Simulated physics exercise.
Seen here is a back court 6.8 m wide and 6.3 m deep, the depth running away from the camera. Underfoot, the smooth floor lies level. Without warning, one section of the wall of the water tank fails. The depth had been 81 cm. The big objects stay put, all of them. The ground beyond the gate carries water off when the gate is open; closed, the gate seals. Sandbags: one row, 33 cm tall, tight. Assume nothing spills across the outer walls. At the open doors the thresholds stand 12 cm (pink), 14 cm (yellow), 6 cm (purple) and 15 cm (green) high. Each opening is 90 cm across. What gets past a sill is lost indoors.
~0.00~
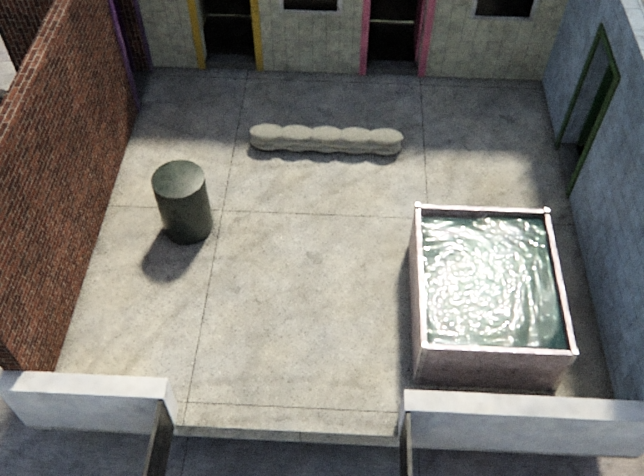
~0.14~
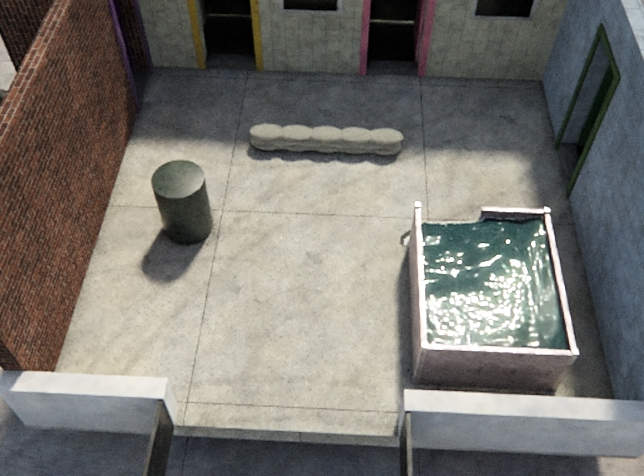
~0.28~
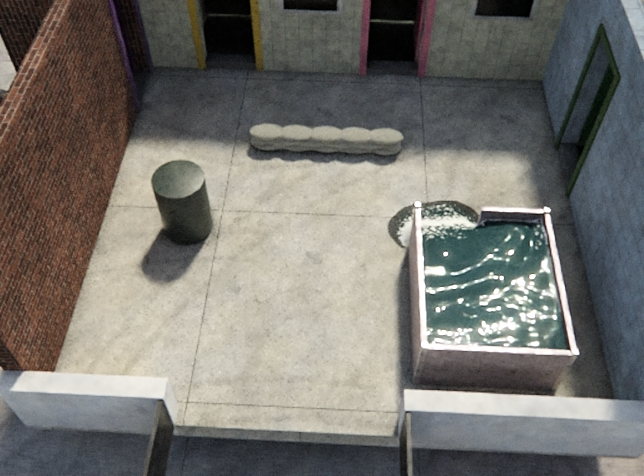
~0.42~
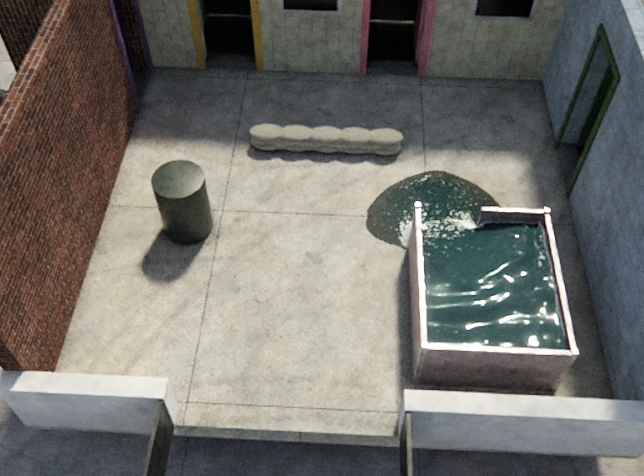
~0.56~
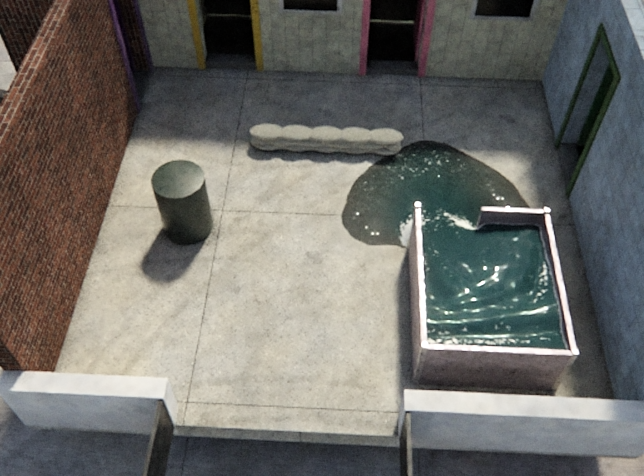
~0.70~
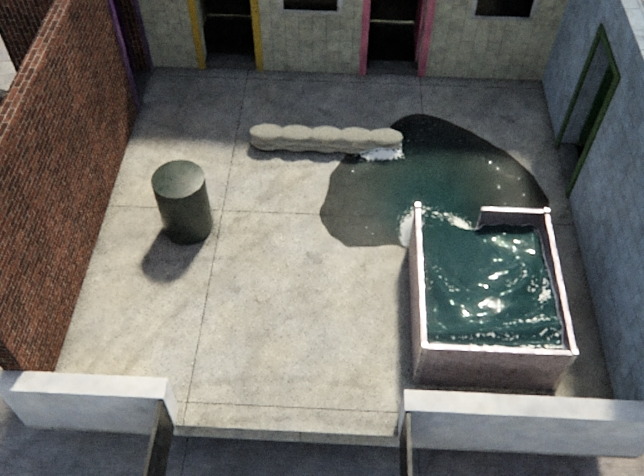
To begin with, a square tank of rippling green water stands at the right of a walled court, near a dark cylinder and a pale lumpy barrier. Part of the tank's far wall opens, and water pours through the gap. The dark pool spreads across the floor, reaching the barrier's right end.
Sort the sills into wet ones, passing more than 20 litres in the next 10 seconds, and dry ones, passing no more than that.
Pink door: Wet; yellow door: Dry; purple door: Wet; green door: Dry.
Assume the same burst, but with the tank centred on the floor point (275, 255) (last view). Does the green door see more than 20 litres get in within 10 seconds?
Lab note: Green door limit not exceeded.
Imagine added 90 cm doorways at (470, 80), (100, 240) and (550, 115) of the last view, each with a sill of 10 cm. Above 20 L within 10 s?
Per doorway, in order: Sufficient / insufficient / sufficient.
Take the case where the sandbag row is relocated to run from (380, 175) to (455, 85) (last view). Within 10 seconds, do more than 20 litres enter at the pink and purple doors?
Doors: Pink stays under / purple exceeds.
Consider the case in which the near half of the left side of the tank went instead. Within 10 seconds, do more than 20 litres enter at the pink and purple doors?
Well, against that limit, at pink it's within bounds, and at purple it's too much.
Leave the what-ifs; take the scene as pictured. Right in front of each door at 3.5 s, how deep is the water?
In centimetres, the pink door has 15, the yellow door 3, the purple door 4 and the green door 10.
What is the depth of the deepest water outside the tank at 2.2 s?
Max around 36 cm.
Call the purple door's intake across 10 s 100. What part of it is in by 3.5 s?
I'd put it at about 0 per cent by that point.
After 1.4 s water covers 30 % of the floor and is deepest (38 cm) near (430, 238); pink door 17 cm at the sill, 10 L in, yellow door not reached, purple door not reached, green door 6 cm at the sill, 0 L in.
After 2.2 s water covers 35 % of the floor and is deepest (36 cm) near (526, 86); pink door 21 cm at the sill, 55 L in, yellow door not reached, purple door not reached, green door 6 cm at the sill, 0 L in.
After 3.5 s water covers 50 % of the floor and is deepest (24 cm) near (431, 82); pink door 15 cm at the sill, 87 L in, yellow door 3 cm at the sill, 0 L in, purple door 4 cm at the sill, 0 L in, green door 10 cm at the sill, 0 L in.
After 6.0 s water covers 75 % of the floor and is deepest (14 cm) near (150, 79); pink door 14 cm at the sill, 121 L in, yellow door 7 cm at the sill, 0 L in, purple door 12 cm at the sill, 13 L in, green door 10 cm at the sill, 0 L in.
After 10.0 s water covers 90 % of the floor and is deepest (10 cm) near (47, 399); pink door 8 cm at the sill, 123 L in, yellow door 8 cm at the sill, 0 L in, purple door 8 cm at the sill, 54 L in, green door 5 cm at the sill, 0 L in.
